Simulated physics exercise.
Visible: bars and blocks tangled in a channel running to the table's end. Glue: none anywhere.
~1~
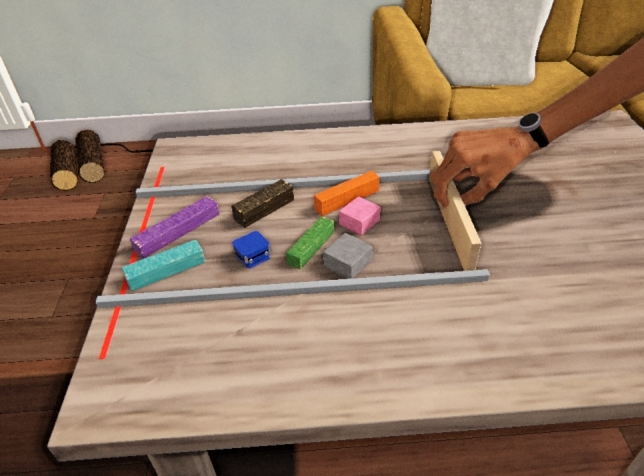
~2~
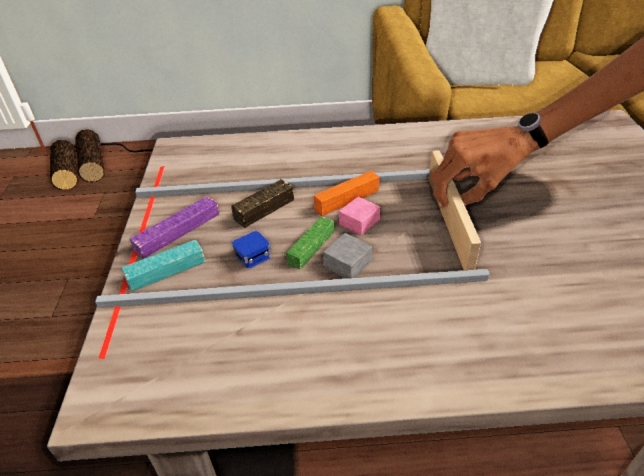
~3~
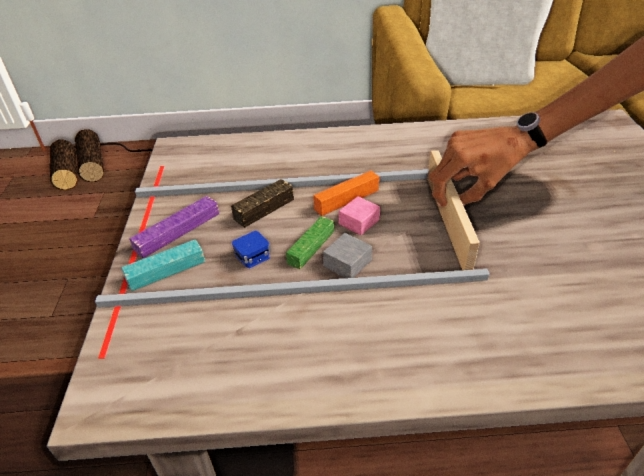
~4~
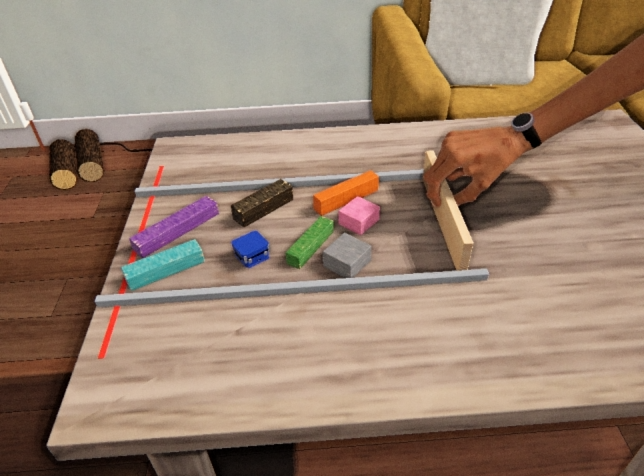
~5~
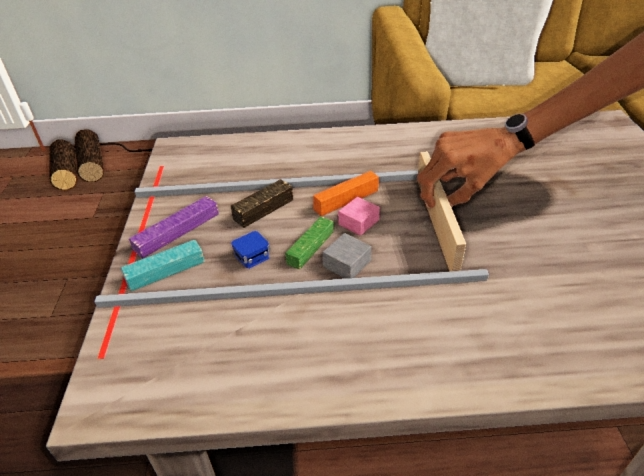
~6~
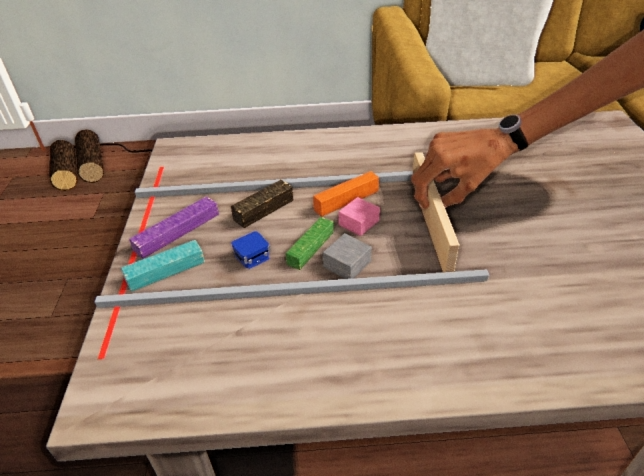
At first, a hand wearing a dark watch holds a wooden board upright between two grey rails on a table, to the right of several scattered coloured blocks. The hand then slides the board a short way left, toward the blocks, which all stay where they are.
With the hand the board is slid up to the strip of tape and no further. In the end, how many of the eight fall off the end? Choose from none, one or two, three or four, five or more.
Final count: Five or more.
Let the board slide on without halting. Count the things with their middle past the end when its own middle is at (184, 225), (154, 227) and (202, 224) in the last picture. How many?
2, 5 and 0.
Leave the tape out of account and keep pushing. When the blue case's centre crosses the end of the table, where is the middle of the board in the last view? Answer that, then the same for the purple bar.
First it's close to (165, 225), next close to (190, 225).
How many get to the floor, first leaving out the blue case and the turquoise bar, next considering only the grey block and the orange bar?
You'd get 4 in the first case and 4 in the second one.
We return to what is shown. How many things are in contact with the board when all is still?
I count 2 of them.
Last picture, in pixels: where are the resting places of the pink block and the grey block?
In the last picture they sit at about (116, 235) and about (104, 281).
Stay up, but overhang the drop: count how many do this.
The figure is 2.
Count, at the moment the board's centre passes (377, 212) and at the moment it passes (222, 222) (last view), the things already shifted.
The first number is 2, the next one 8.
Soon after, none off yet; turquoise bar at rest near (164, 265); purple bar at rest near (176, 226); blue case at rest near (251, 251).
After that, none off yet; turquoise bar displaced a little near (135, 273); purple bar displaced a little near (154, 222); blue case displaced well along near (178, 243).
In the end, the number that fall off is five or more; gone, orange bar, green bar, black bar, blue case, purple bar and turquoise bar.
